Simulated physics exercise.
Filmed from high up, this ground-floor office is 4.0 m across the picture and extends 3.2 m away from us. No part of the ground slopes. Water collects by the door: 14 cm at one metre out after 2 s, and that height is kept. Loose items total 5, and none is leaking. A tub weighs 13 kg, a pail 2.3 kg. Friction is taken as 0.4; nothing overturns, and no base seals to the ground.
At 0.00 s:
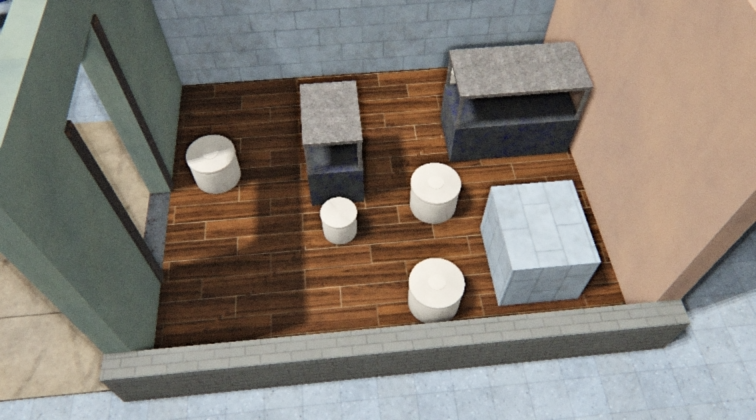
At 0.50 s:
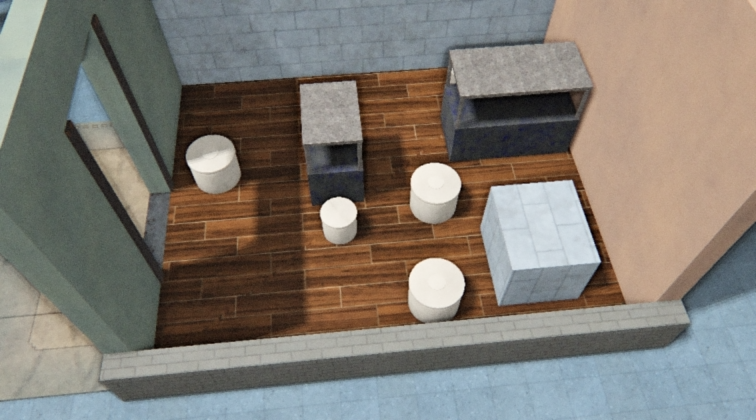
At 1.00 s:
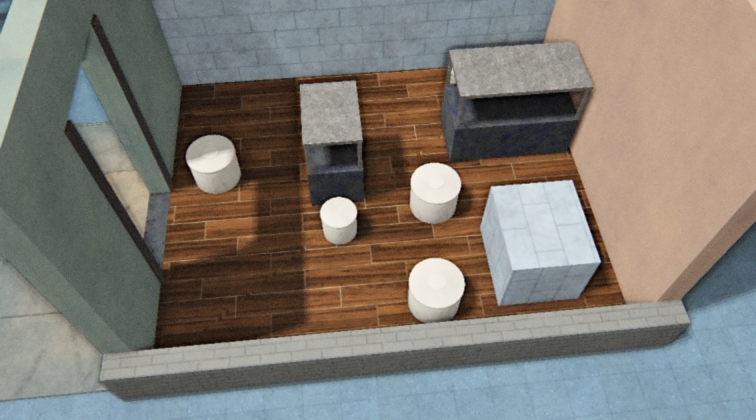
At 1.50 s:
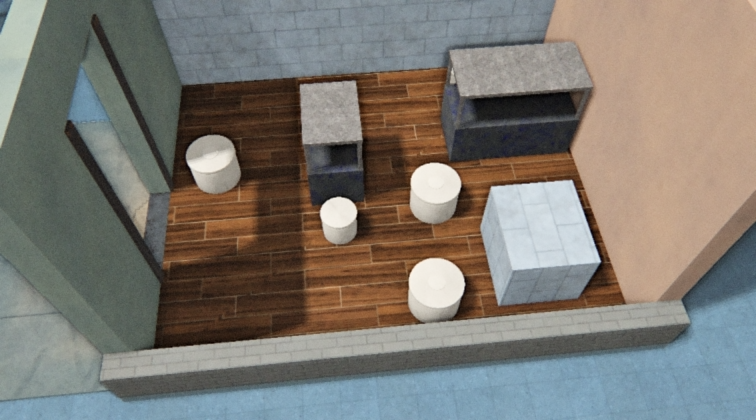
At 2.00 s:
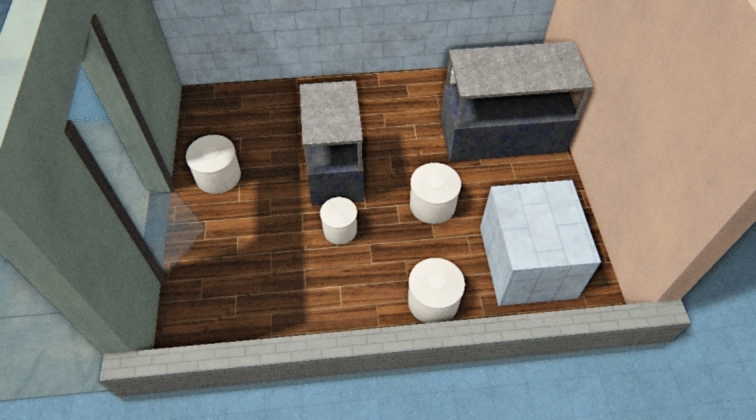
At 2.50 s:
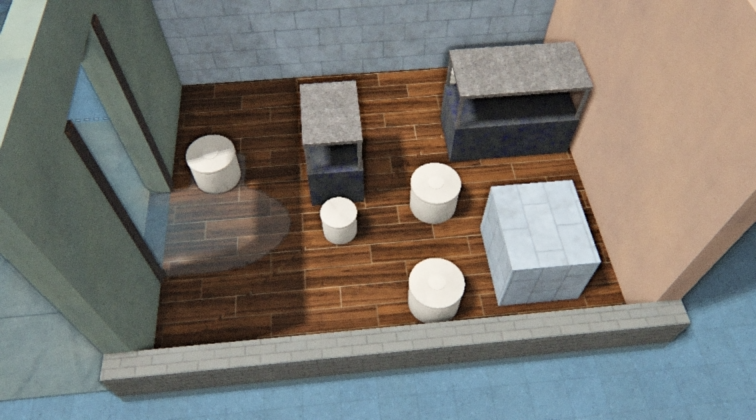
A thin sheet of water crept in through the doorway on the left and spread a short way over the wooden floor, while the white cylinders and the blocky furniture stayed still.
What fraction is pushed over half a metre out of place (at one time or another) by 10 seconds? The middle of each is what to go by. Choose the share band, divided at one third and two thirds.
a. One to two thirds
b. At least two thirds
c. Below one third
Option c: Below one third.
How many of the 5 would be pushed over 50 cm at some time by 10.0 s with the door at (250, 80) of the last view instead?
Result: 1 of them.
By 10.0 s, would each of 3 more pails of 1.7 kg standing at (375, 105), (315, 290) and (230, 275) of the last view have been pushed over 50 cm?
One by one, in that order: Below it, above it, above it.
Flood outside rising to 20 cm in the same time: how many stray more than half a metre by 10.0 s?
Under that setup the answer is 3.
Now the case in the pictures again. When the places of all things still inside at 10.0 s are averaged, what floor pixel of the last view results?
I'd put it around (406, 193).
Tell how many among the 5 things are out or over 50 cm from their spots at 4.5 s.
Result: 1.
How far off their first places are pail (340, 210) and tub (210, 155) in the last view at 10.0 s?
Respectively 120 and 0 centimetres.
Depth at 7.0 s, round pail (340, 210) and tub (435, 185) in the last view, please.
I'd put it at 6 cm and 4 cm respectively.
After 3.5 s 0 of 5 are over 50 cm from their spots; 0 afloat.
After 4.5 s 1 of 5 are over 50 cm from their spots; 1 afloat.
After 7.0 s 1 of 5 are over 50 cm from their spots; 1 afloat.
After 10.0 s 1 of 5 are over 50 cm from their spots, and 1 have been at some point; 2 afloat.
